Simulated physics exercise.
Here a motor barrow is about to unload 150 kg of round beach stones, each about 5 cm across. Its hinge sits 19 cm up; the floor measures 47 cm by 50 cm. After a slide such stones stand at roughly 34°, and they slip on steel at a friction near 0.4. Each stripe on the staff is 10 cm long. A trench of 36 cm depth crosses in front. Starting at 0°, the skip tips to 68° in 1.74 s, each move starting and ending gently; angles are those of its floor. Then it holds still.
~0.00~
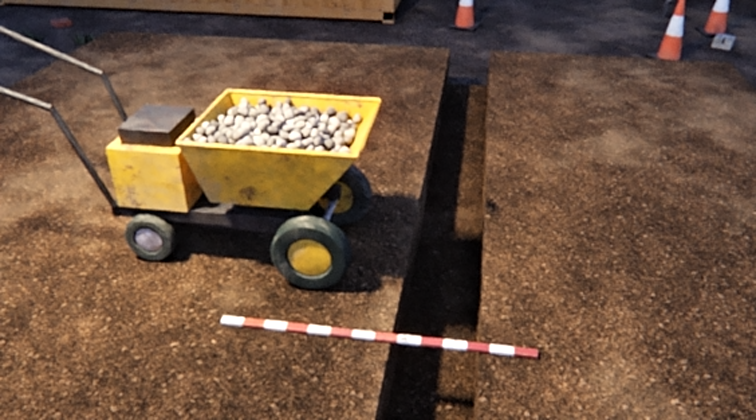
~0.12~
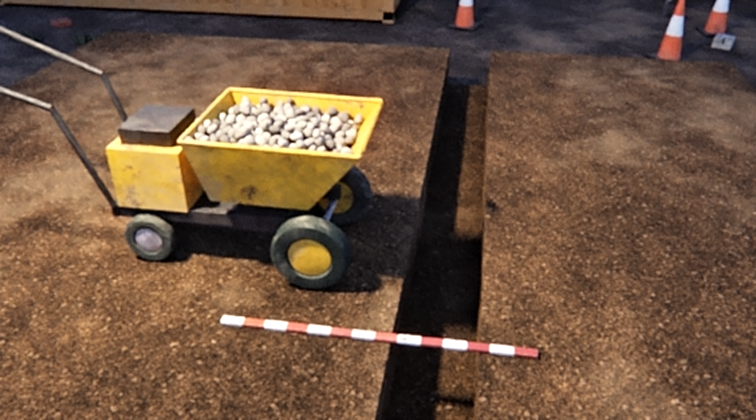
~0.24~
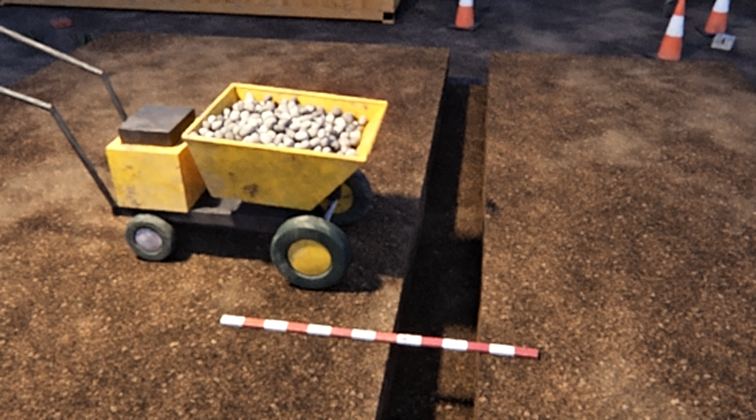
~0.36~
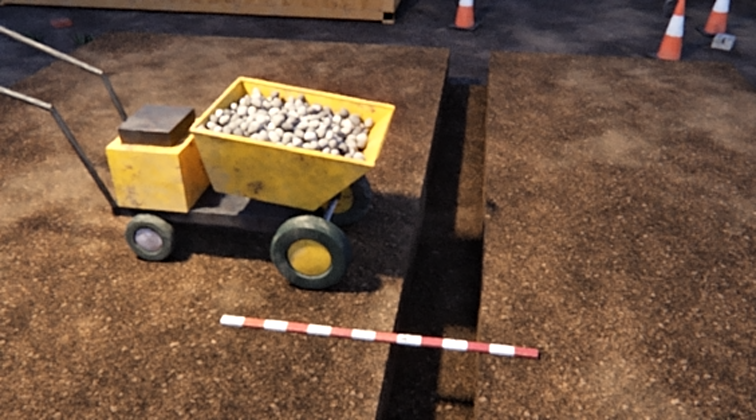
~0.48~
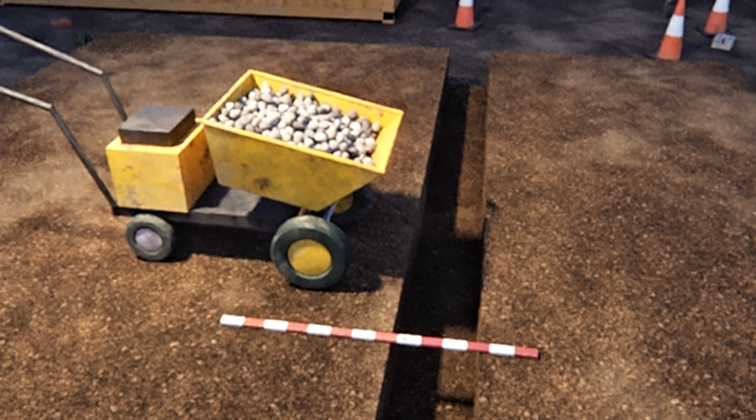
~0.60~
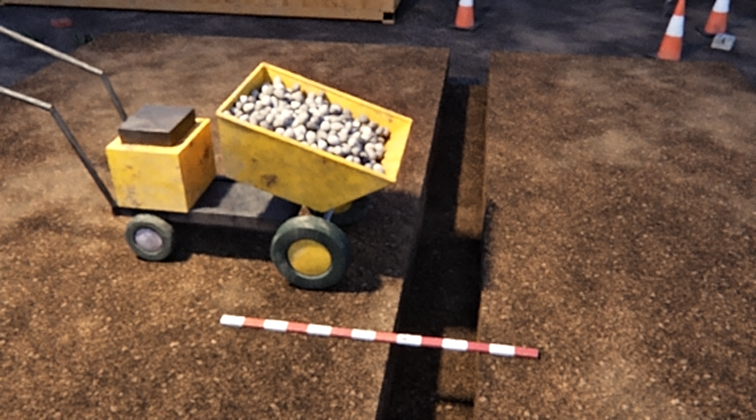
The footage shows a yellow motor barrow loaded with rounded stones beside a narrow trench and a red-and-white staff; its skip gradually tilts toward the trench on the right, its rear rising while the wheels remain still.
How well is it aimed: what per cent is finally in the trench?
Some 76 per cent of it.
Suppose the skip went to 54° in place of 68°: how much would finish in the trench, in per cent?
In that case some 50 per cent.
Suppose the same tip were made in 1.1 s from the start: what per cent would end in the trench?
Then about 65 per cent.
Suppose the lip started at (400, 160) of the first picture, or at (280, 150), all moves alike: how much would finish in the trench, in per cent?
About 35 and 80 per cent.
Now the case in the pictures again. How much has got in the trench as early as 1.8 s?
About 35 per cent by then.
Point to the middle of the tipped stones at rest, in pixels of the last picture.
Near (459, 305).
After 1.3 s the floor is at 57°; 98 % in the skip, 2 % in the trench; the foremost stones are at (463, 243).
After 1.8 s the floor is at 68°; 49 % in the skip, 34 % in the trench, 17 % past the trench; the foremost stones are at (579, 301).
After 2.2 s the floor is at 68°; 25 % in the skip, 51 % in the trench, 24 % past the trench; the foremost stones are at (633, 306).
After 4.1 s the floor is at 68°; 0 % in the skip, 76 % in the trench, 24 % past the trench; the foremost stones are at (653, 311).
